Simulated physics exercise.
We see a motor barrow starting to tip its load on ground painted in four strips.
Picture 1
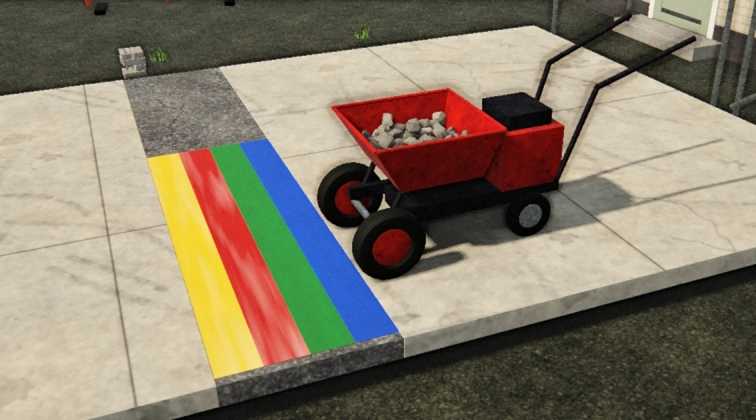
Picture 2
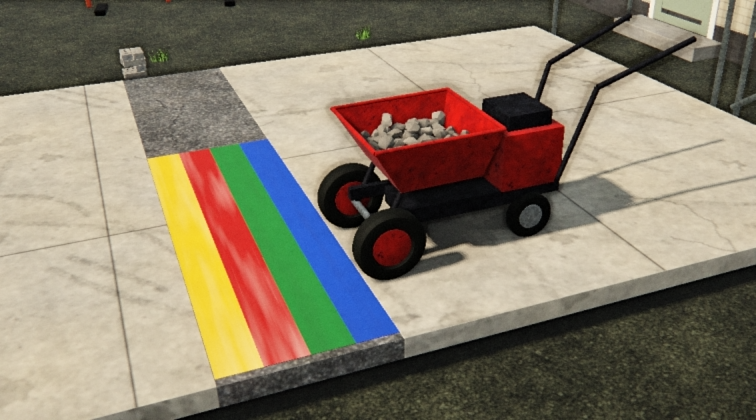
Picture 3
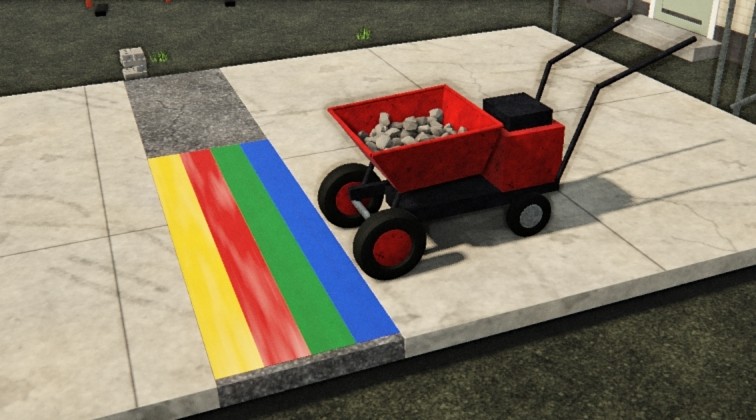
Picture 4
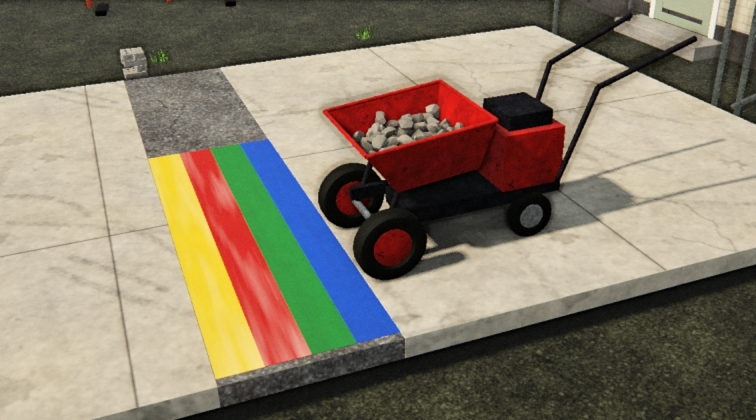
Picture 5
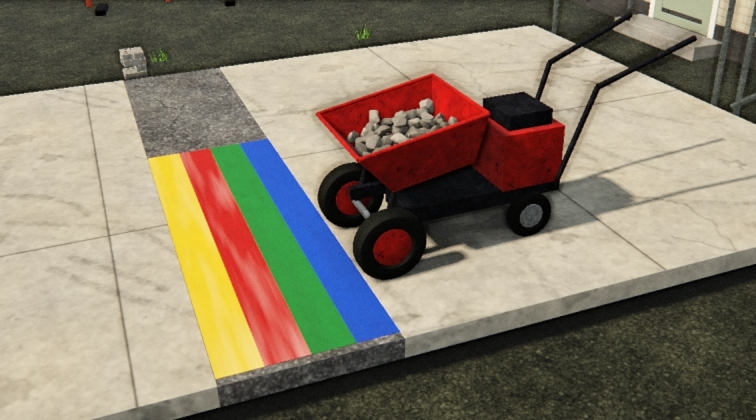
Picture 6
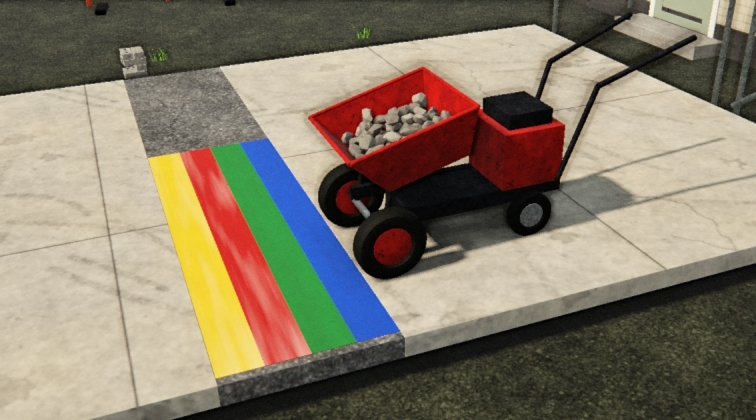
On a pale paved slab beside strips of yellow, red, green and blue, a red motor barrow stands with its skip level, full of broken stones. The skip then tilts slowly forward to the left, its back edge rising, and the stones shift slightly while the wheels stay still.
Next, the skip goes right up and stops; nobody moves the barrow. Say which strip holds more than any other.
The heap favours the red strip.
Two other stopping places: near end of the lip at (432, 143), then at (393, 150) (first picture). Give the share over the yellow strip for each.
Near 10 % and 20 %.
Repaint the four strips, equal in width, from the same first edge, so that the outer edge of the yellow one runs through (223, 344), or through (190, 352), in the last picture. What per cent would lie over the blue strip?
Roughly 0 per cent, and 0 per cent.
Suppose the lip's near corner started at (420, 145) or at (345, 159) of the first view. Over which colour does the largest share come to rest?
First the strip in green, then the strip in yellow.
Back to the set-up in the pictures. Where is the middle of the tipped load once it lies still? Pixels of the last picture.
Near (239, 272).
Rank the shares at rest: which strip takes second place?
Next in line is the strip in yellow.
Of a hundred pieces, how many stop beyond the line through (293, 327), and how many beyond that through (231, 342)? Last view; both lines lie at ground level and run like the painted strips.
Near 90 % and 20 %.
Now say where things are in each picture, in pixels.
In the first frame, lip of the skip at (377, 153), level; top of the load at (414, 143), broken stones; blue strip at (359, 307); green strip at (317, 317); red strip at (273, 328); yellow strip at (227, 339).
In the second frame, lip of the skip at (376, 154), level; top of the load at (413, 143).
In the third frame, lip of the skip at (372, 155), tipped barely; top of the load at (411, 142).
In the fourth frame, lip of the skip at (367, 157), tipped a little; top of the load at (435, 128).
In the fifth frame, lip of the skip at (359, 160), tipped a little; top of the load at (429, 124).
In the sixth frame, lip of the skip at (350, 165), tipped clearly; top of the load at (422, 119); blue strip at (360, 307); green strip at (318, 317); red strip at (274, 327); yellow strip at (229, 338).
Soon, skip tipped steeply; all in the skip.
A while on, skip tipped right over; most in the skip; a small part over the red strip.
Towards the end, skip tipped right over; a small part in the skip; a small part over the green strip; about half over the red strip; about a quarter over the yellow strip; a small part off the paint.
Finally, skip tipped right over; none over the blue strip; a small part over the green strip; about half over the red strip; about a quarter over the yellow strip; a small part off the paint.
